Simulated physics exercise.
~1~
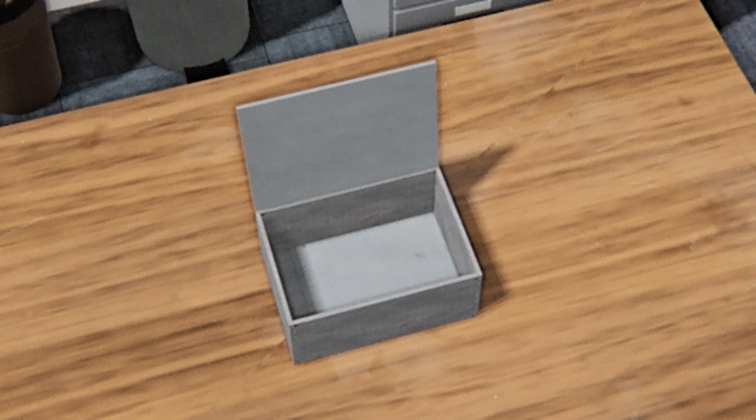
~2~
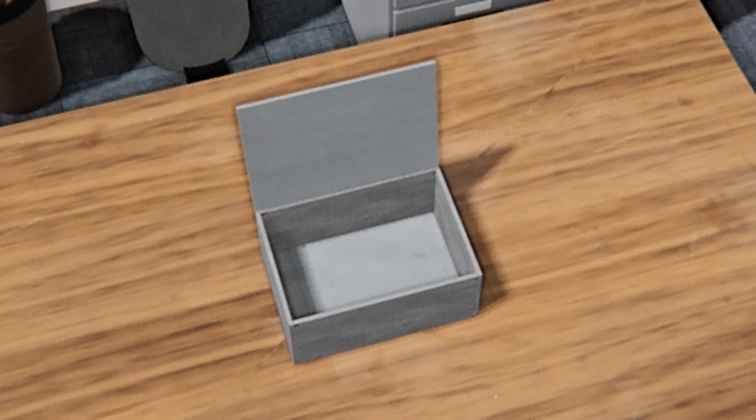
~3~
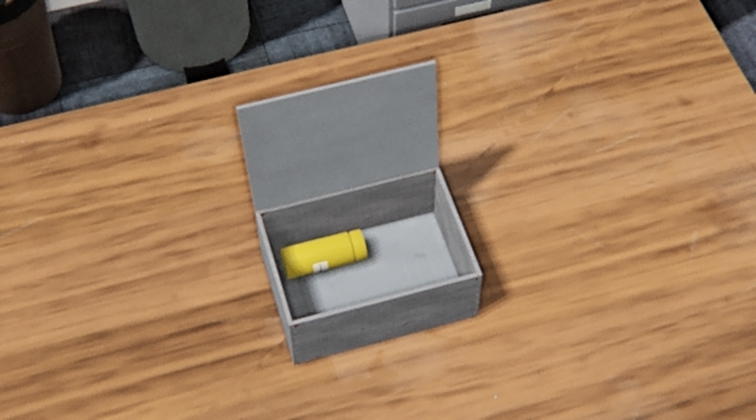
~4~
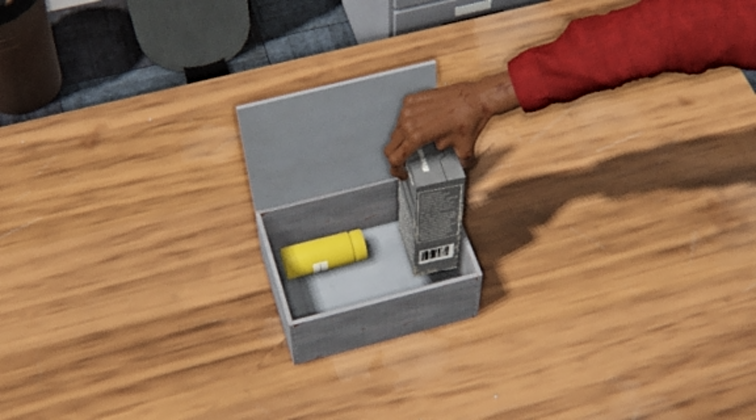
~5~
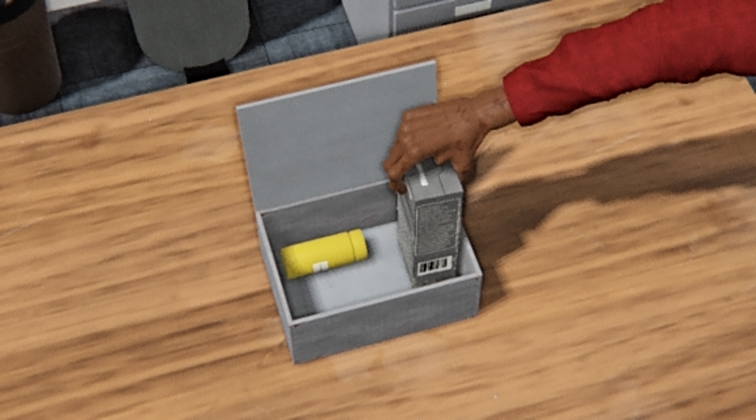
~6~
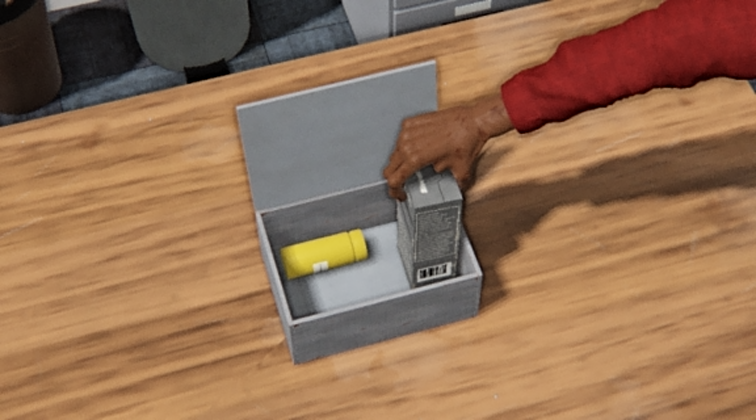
A yellow shaker appears in an open grey box, then a hand lowers a grey carton beside it.
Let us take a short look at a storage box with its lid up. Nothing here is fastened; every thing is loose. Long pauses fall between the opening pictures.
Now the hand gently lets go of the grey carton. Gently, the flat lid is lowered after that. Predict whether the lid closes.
Oh look, the lid is propped open.
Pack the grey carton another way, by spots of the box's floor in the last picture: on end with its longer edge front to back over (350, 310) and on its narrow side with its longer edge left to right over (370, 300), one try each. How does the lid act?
On the first try the lid remains open; on the second it comes fully down.
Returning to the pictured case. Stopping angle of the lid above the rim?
Lid angle from rim - close to 70°.
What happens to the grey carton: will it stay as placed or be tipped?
Well, it stays just as set.
Then, 1.00 s past the last view, lid starting down.
Then, 1.20 s past the last view, grey carton resting near (428, 224).
Then, 1.40 s past the last view, lid 72° above the rim.
Finally, lid 68° above the rim; both still in place. Final places as the last picture's camera would see them, grey carton near (428, 224).
